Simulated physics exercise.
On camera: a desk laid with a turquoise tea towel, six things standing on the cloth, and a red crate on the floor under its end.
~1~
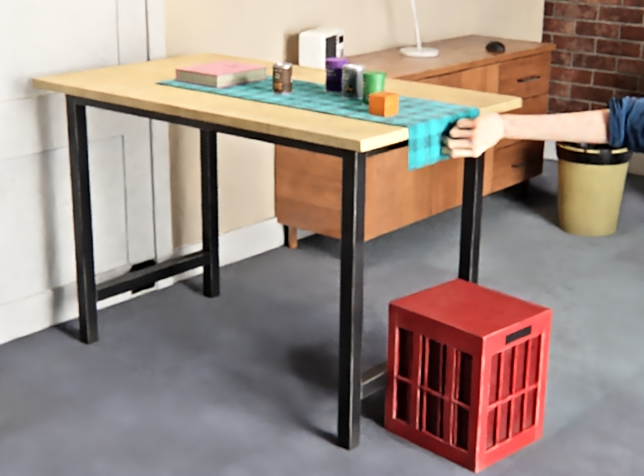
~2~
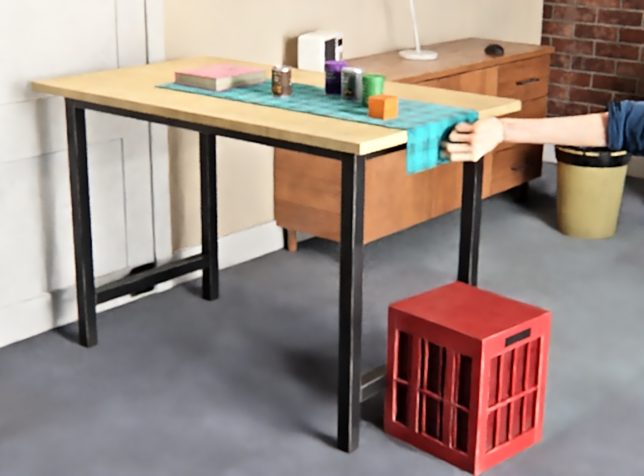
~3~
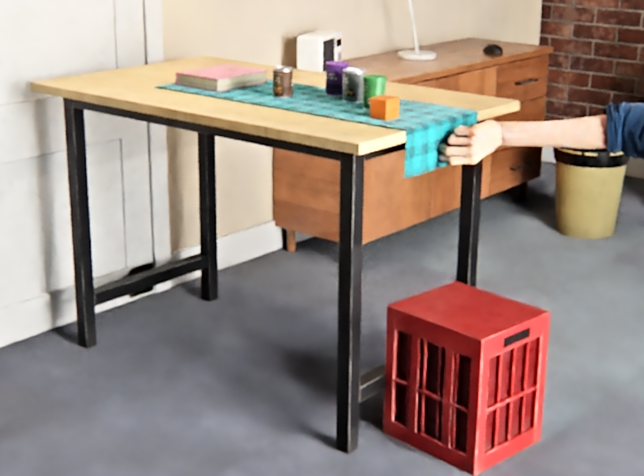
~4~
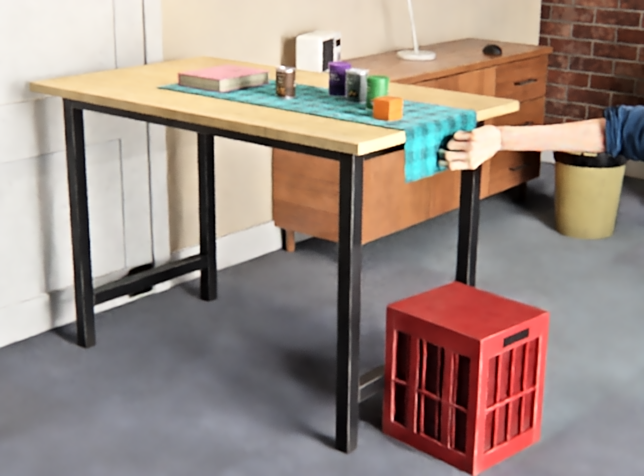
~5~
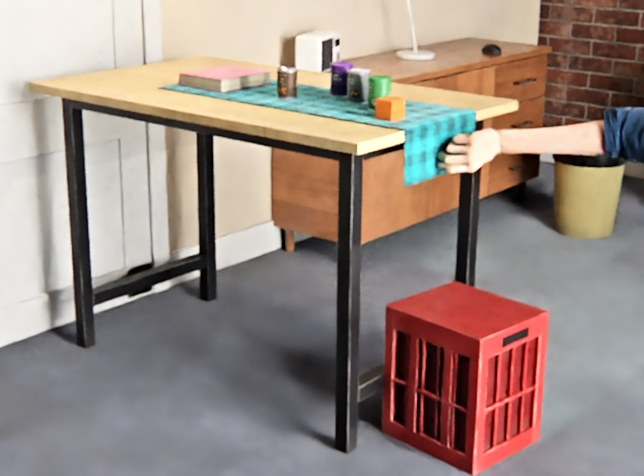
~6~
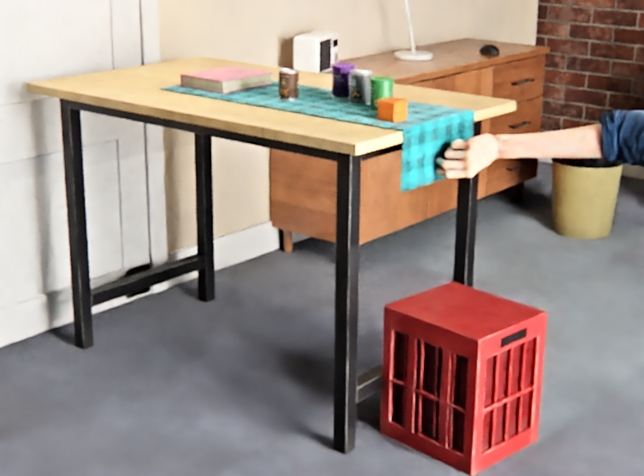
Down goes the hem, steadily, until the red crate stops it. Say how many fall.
The desk loses three.
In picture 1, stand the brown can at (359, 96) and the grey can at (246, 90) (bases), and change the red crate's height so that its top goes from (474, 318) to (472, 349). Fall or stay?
The brown can tumbles off; the grey can stays on.
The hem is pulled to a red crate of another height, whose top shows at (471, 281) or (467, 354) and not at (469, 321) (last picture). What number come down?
The count: 2 and 4.
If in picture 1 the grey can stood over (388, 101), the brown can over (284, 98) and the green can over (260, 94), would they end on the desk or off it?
The grey can drops off; the brown can does not fall; the green can keeps its place on top.
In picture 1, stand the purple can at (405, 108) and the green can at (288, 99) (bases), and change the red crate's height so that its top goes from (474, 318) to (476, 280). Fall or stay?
The purple can goes over, the green can holds on.
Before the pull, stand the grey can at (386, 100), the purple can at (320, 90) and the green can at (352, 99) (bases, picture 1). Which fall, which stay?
The grey can falls, the purple can remains up, the green can goes over.
Soon after, hem near (438, 265); orange cube and green can gone.
After that, hem on the crate; orange cube, green can and grey can gone.
In the end, hem on the crate; orange cube, green can and grey can gone. The count of fallen things is three.
